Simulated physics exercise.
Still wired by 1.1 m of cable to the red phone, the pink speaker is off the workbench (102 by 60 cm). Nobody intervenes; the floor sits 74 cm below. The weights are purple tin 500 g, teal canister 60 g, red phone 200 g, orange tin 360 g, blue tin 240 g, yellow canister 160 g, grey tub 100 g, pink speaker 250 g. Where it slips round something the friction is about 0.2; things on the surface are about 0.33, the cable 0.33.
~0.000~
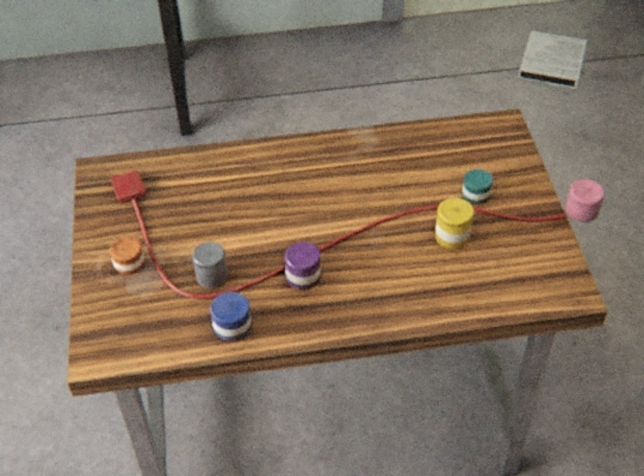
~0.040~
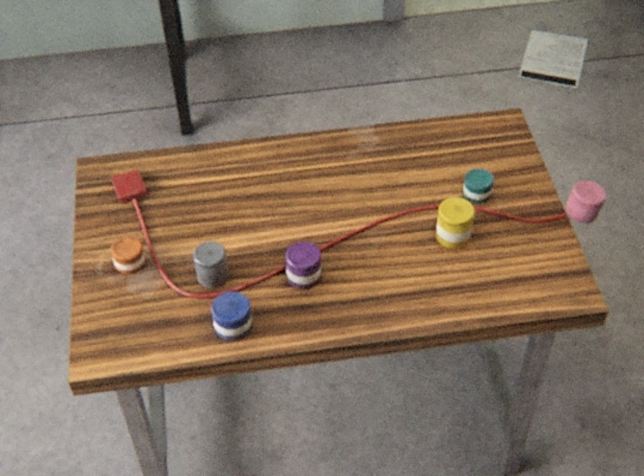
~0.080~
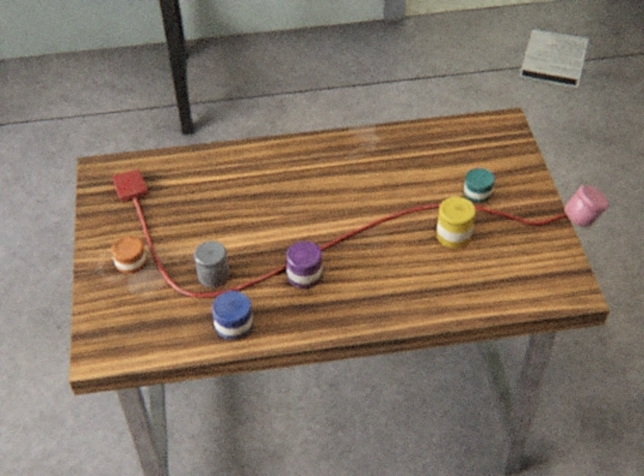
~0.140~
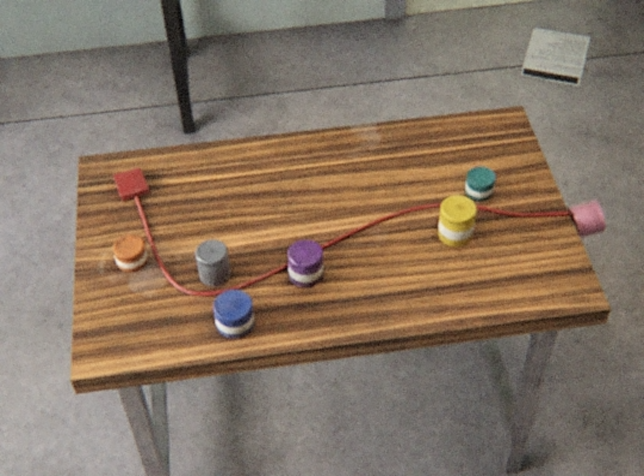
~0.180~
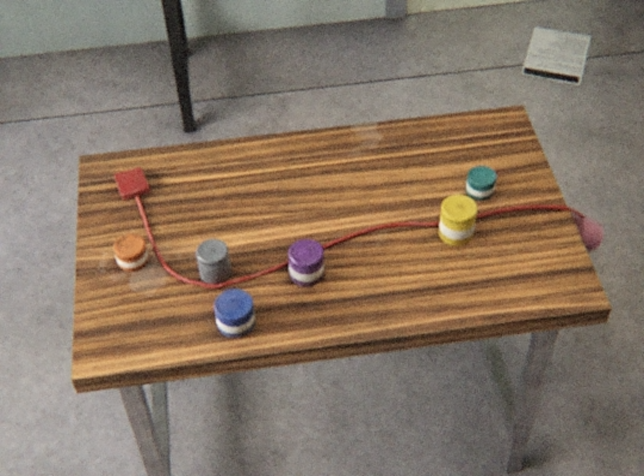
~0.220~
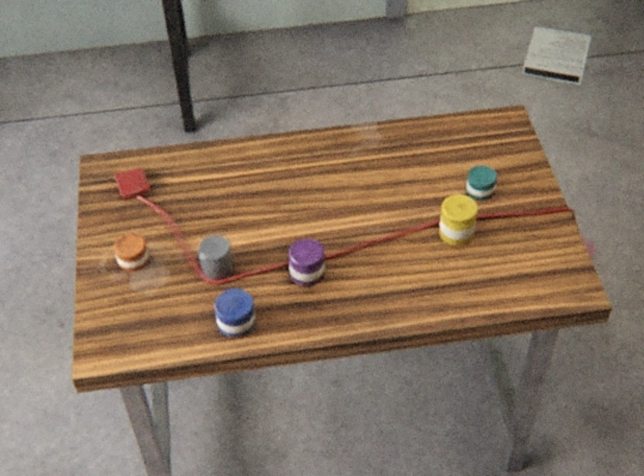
The pink speaker drops past the workbench's right edge, pulling the red cable straighter.
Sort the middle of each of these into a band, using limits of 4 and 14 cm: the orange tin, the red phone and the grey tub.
Sorted: The orange tin below 4 cm; the red phone above 14 cm; the grey tub above 14 cm.
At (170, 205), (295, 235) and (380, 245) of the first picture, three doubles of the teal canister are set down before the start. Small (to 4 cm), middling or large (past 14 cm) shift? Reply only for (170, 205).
Moderate.
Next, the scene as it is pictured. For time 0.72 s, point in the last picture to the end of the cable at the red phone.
Somewhere about (269, 206) in the final view.
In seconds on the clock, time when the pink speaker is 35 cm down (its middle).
0.46 s.
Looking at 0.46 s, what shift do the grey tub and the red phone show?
Grey tub roughly 30 cm, red phone roughly 8 cm.
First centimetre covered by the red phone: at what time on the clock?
Red phone 0.28 s.
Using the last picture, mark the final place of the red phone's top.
The top finishes roughly at pixel (369, 202) of the last view.
By 0.5 s, the cable's tail end at (181, 195); grey tub 28 cm off its start, red phone 8 cm off its start, pink speaker over the edge.
By 0.7 s, the cable's tail end at (269, 206); grey tub 49 cm off its start, red phone 27 cm off its start, pink speaker over the edge.
By 1.0 s, the cable's tail end at (363, 204); grey tub over the edge, red phone 46 cm off its start at (345, 201), pink speaker over the edge.
By 1.2 s, the cable's tail end at (387, 204); grey tub over the edge, red phone 51 cm off its start, pink speaker over the edge.
By 2.4 s, the cable's tail end at (387, 204); grey tub over the edge, red phone 51 cm off its start at (369, 202), orange tin 0 cm off its start at (130, 244), pink speaker over the edge.
